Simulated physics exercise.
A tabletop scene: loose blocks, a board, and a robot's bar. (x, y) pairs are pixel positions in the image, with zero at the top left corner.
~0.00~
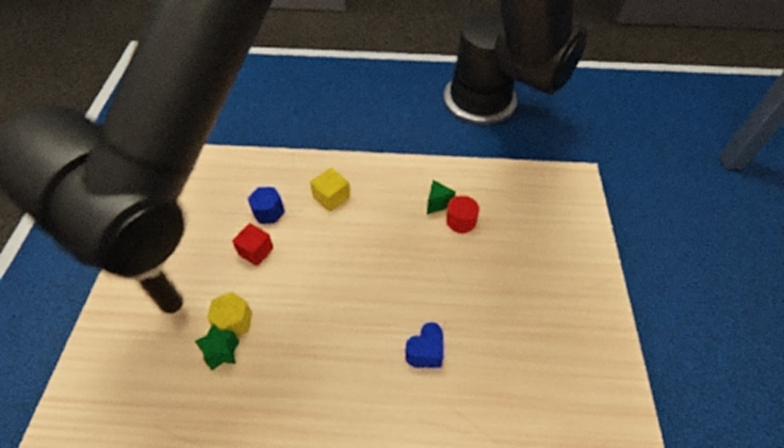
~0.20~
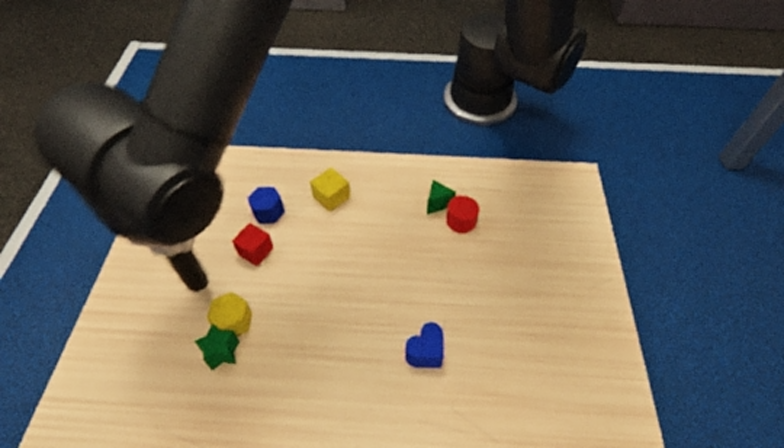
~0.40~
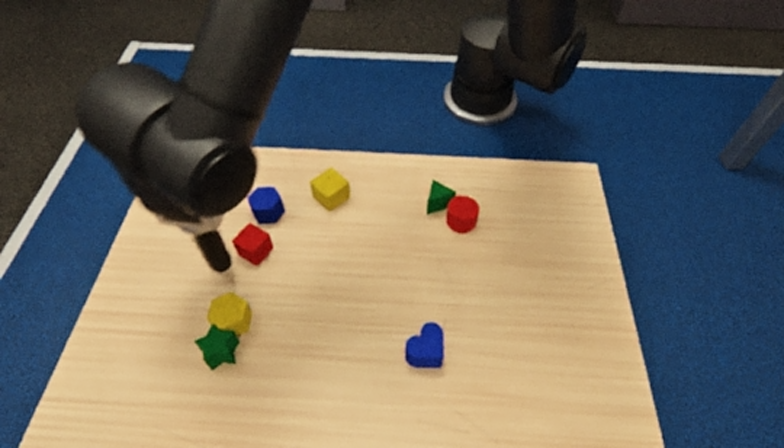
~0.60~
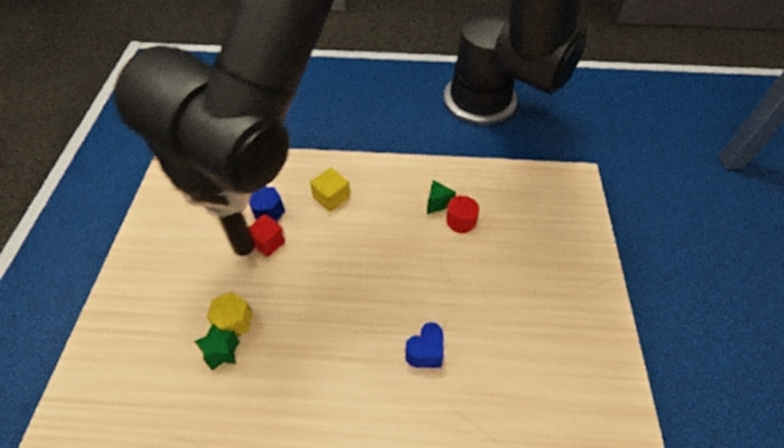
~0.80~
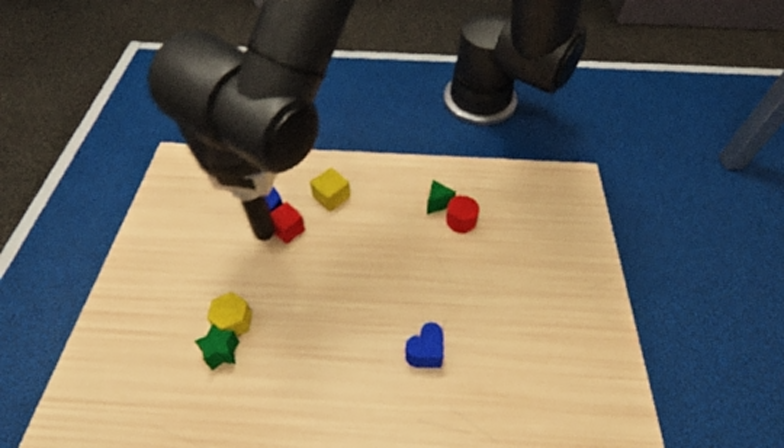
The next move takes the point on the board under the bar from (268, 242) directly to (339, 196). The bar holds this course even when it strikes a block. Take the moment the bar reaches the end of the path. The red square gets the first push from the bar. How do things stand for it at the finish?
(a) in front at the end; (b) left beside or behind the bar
a: In front at the end.
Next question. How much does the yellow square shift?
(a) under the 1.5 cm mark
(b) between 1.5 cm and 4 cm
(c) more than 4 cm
My pick is c.
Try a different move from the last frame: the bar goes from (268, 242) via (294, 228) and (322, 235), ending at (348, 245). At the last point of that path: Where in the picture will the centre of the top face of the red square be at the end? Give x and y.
(325, 202)
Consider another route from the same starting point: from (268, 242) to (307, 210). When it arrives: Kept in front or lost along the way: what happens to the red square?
It stays ahead.
On the path given first. One third of the way, bar at (290, 216); red square at (310, 200).
Two thirds of the way, bar at (315, 200); red square at (333, 184); yellow square at (349, 167).
At the end, bar at (338, 186); blue hexagon not moved; red square at (355, 170); yellow square at (367, 151).
